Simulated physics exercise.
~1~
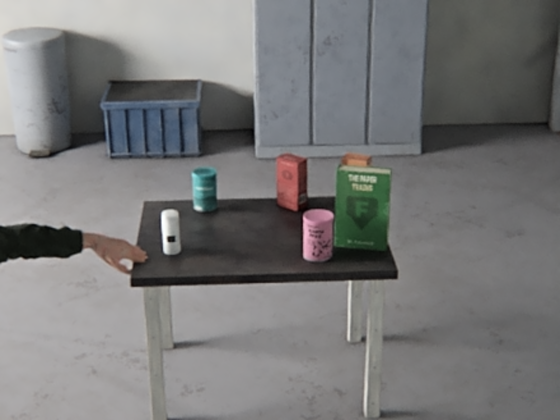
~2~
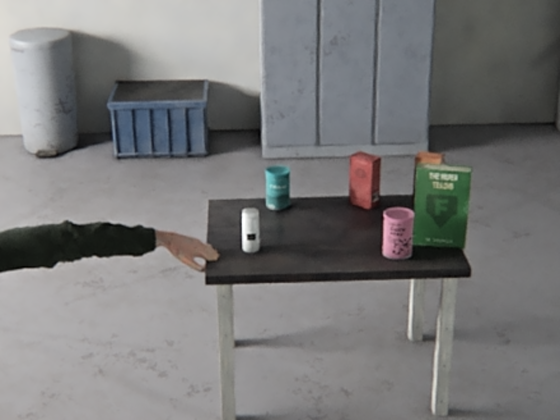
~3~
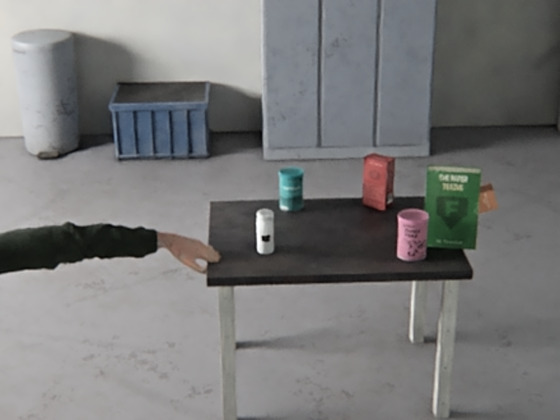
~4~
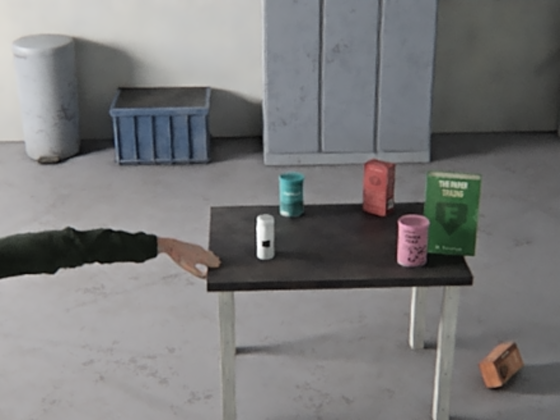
A hand at the left edge shoved a small dark-topped table to the right, carrying its tins, packets, green book and white shaker along. The orange packet behind the book tipped off the right side and ended up on the floor, while everything else stayed standing.
